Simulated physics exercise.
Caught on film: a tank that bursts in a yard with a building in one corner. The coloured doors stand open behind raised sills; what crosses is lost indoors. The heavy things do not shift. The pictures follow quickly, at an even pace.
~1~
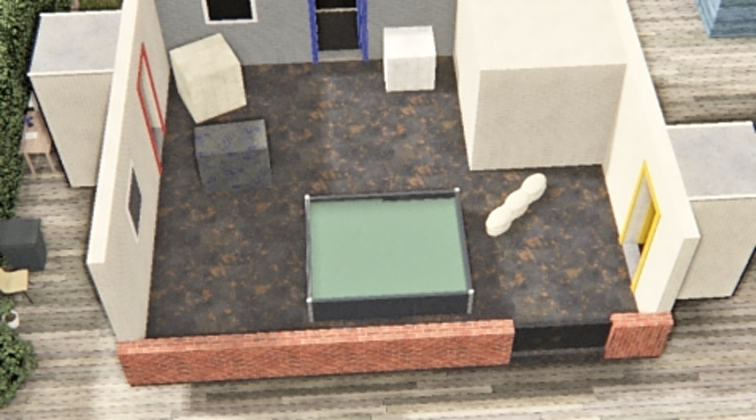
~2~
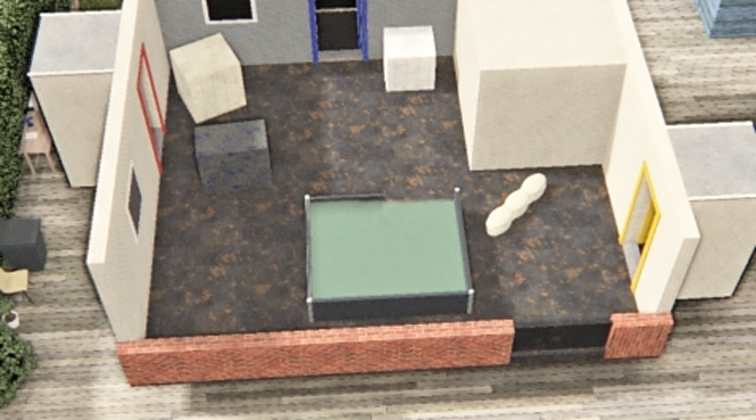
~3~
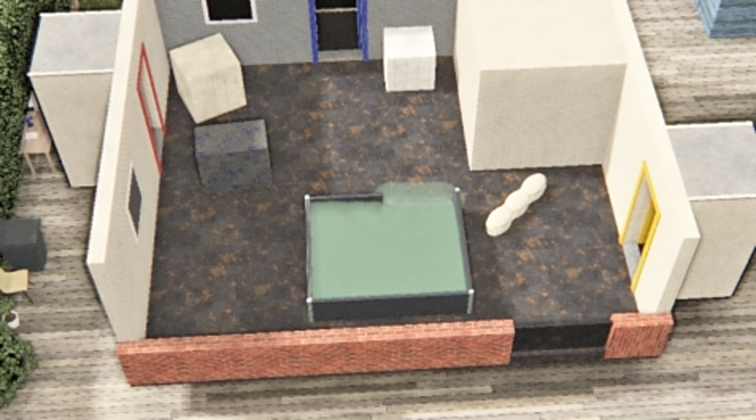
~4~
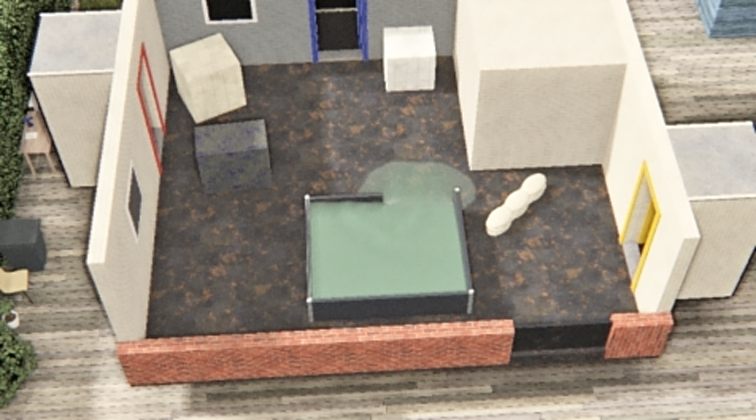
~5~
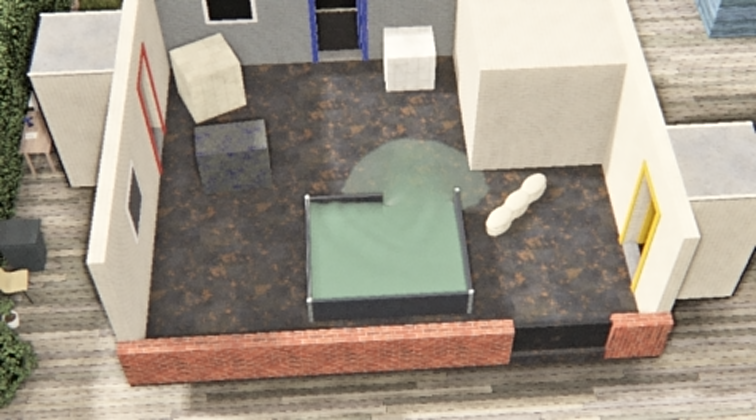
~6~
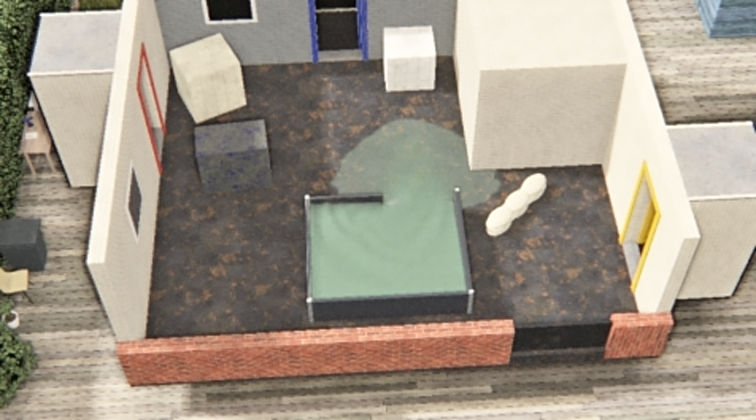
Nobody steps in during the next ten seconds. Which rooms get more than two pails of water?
The yellow door admits no more than that; the red door admits no more than that; the blue door lets in a lot.
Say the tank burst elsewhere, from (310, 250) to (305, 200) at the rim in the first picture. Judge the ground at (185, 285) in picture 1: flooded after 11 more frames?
At that place: Flooded.
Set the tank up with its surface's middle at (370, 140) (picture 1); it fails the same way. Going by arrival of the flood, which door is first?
First comes the blue door.
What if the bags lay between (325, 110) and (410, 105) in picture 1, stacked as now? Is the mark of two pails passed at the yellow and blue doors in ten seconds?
The yellow one lets less in, the blue one holds.
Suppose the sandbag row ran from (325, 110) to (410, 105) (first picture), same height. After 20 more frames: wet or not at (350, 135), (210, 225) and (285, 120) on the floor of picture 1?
In that order: Wet, not flooded, covered.
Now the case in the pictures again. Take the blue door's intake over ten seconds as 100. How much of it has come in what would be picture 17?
I make it 5 per cent.
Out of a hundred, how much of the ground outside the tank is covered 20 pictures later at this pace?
Roughly 35 per cent.
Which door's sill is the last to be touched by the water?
The one in red.
A moment on, water covers 20 % of the floor; the yellow door not reached, the red door not reached, the blue door not reached.
Next, water covers 25 % of the floor; the yellow door not reached, the red door not reached, the blue door under two buckets in.
Then, water covers 35 % of the floor; the yellow door wet at the sill, nothing in, the red door not reached, the blue door over two buckets in.
Later, water covers 55 % of the floor; the yellow door wet at the sill, nothing in, the red door wet at the sill, nothing in, the blue door over two buckets in.
In the end, water covers 90 % of the floor; the yellow door wet at the sill, nothing in, the red door wet at the sill, nothing in, the blue door far over two buckets in.
